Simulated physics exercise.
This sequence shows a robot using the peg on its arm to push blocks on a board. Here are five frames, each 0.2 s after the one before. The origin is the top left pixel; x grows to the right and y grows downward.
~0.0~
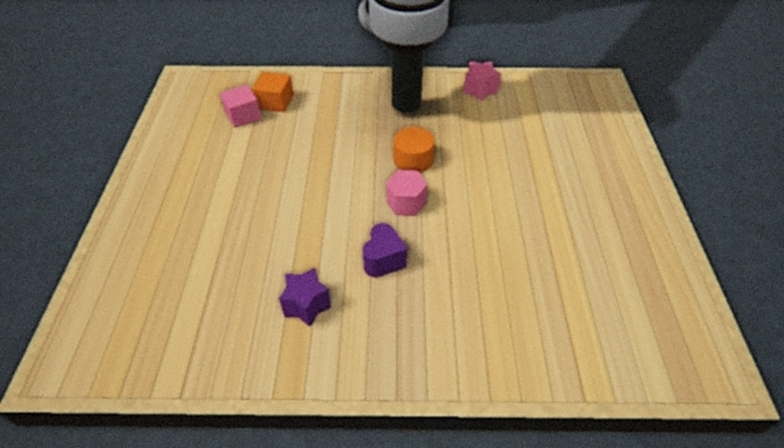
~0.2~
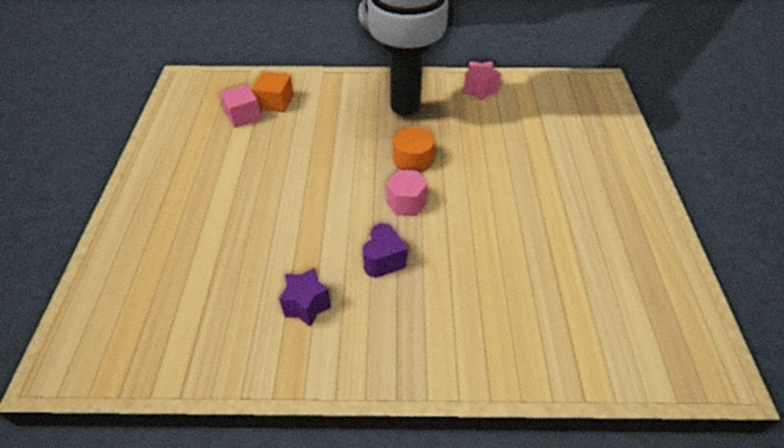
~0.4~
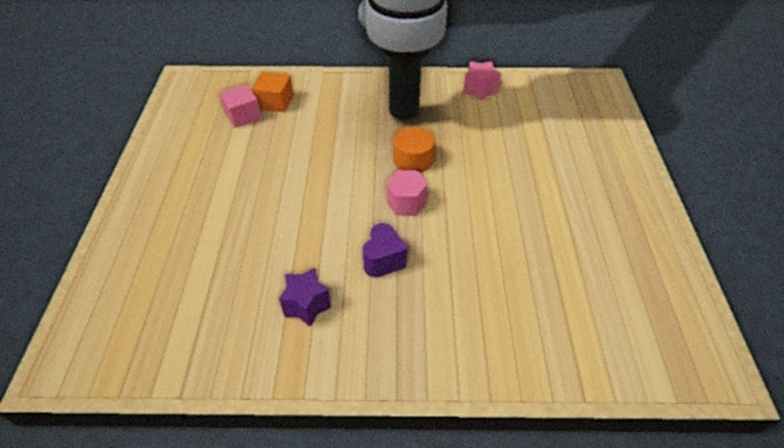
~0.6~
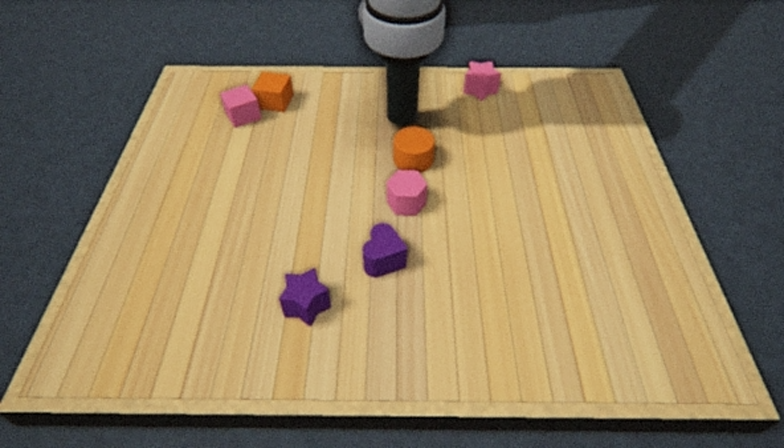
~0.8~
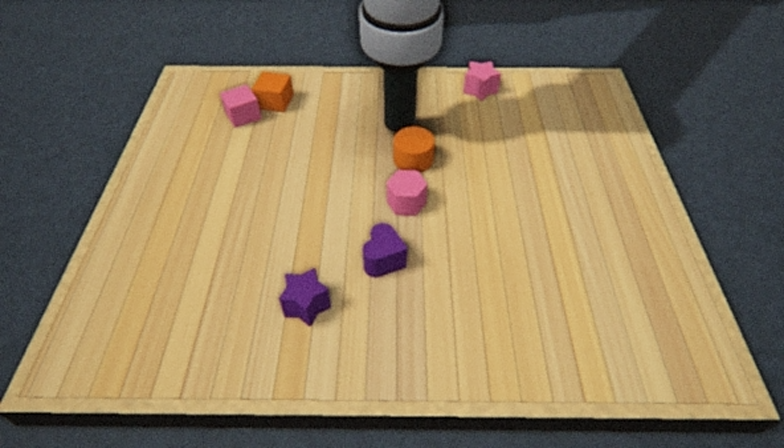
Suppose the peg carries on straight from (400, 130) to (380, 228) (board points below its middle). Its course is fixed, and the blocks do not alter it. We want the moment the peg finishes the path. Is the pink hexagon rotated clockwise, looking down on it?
No, that is not what happens.
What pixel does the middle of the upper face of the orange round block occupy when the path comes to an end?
If I read the scene right, the answer is (429, 164).
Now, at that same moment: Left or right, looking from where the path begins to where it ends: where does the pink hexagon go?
That block drifts left.
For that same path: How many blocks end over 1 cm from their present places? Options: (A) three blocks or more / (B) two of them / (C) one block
B (two of them)
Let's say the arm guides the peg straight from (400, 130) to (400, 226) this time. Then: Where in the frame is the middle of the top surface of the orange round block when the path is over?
It should be at about (440, 174).
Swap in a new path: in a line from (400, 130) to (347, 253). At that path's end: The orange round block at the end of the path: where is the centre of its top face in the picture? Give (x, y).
I'd place it at (420, 156), taking the centre of its top.
On the path given first. One third of the way, peg at (395, 153); orange round block at (423, 157).
Two thirds of the way, peg at (388, 185); pink hexagon at (410, 193), turned 15° clockwise; orange round block at (429, 164).
At the end, peg at (380, 221); purple heart in place; pink hexagon at (420, 213), turned 45° anticlockwise; orange round block at (429, 164).
